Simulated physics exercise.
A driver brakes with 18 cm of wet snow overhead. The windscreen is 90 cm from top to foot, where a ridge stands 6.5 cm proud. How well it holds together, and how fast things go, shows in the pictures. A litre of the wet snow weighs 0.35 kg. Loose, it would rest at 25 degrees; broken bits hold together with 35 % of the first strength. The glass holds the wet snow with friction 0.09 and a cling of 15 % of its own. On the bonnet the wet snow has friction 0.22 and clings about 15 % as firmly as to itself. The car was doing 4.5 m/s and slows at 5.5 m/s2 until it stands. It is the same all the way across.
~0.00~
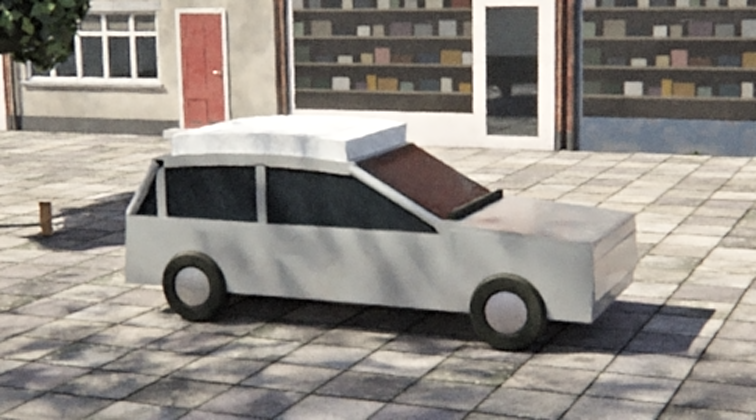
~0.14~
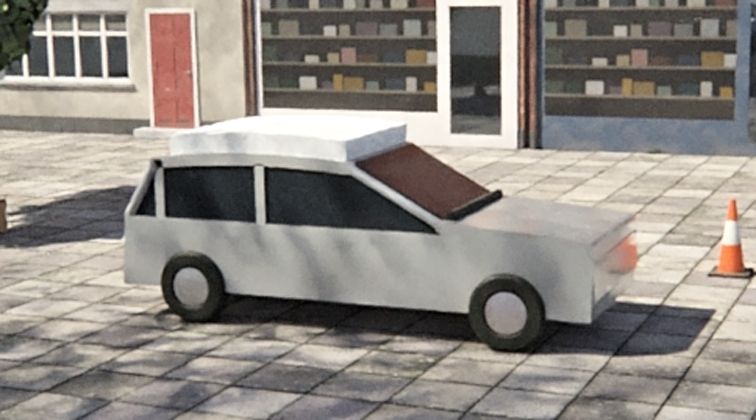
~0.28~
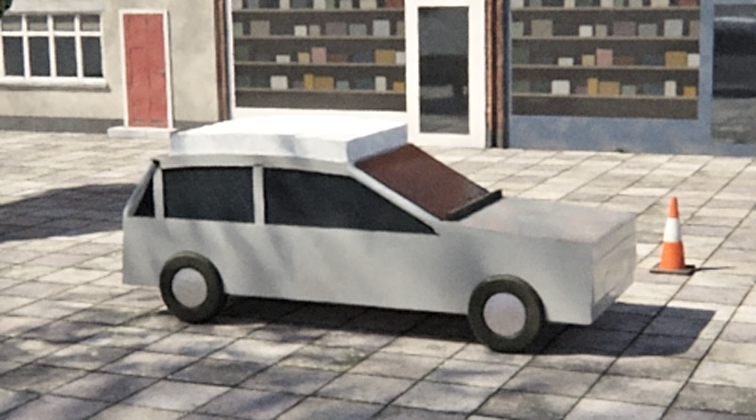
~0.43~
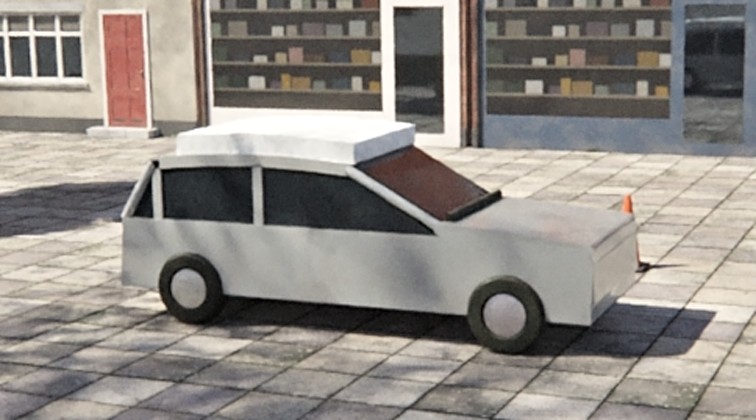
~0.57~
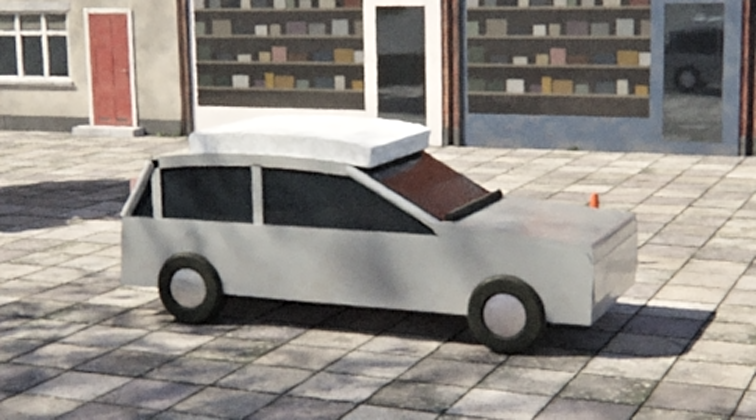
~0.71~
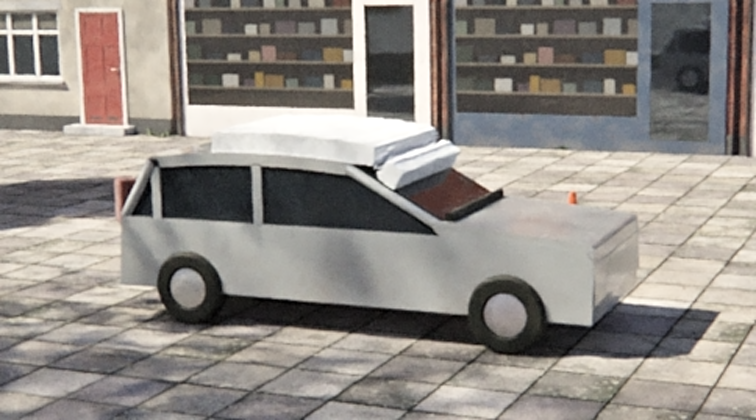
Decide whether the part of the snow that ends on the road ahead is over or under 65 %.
It comes out under 65 %.
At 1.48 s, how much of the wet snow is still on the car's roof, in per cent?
Near 0 %.
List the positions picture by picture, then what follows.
In the first picture, front end of the wet snow at (346, 150).
In the second picture, front end of the wet snow at (345, 150).
In the third picture, front end of the wet snow at (346, 151), its middle shifted 1.7 cm.
In the fourth picture, front end of the wet snow at (353, 157), its middle shifted 8.6 cm, 2 % of it past the top of the windscreen, in one piece.
In the fifth picture, front end of the wet snow at (370, 152), its middle shifted 23 cm, 11 % of it past the top of the windscreen, in one piece.
In the sixth picture, front end of the wet snow at (401, 175), its middle shifted 44 cm, 24 % of it past the top of the windscreen, cracking.
By 1.06 s, 25 % of the snow is on the roof, 54 % on the glass, 21 % on the bonnet and none has gone off the nose.
By 1.48 s, none of the snow is on the roof, 26 % on the glass, 70 % on the bonnet and 4 % has gone off the nose.
By 1.90 s, none of the snow is on the roof, 22 % on the glass, 64 % on the bonnet and 13 % has gone off the nose.
By 2.32 s, none of the snow is on the roof, 22 % on the glass, 44 % on the bonnet and 34 % has gone off the nose.
By 3.80 s, at the end, none of the snow is on the roof, 22 % on the glass, 34 % on the bonnet and 44 % has gone off the nose.
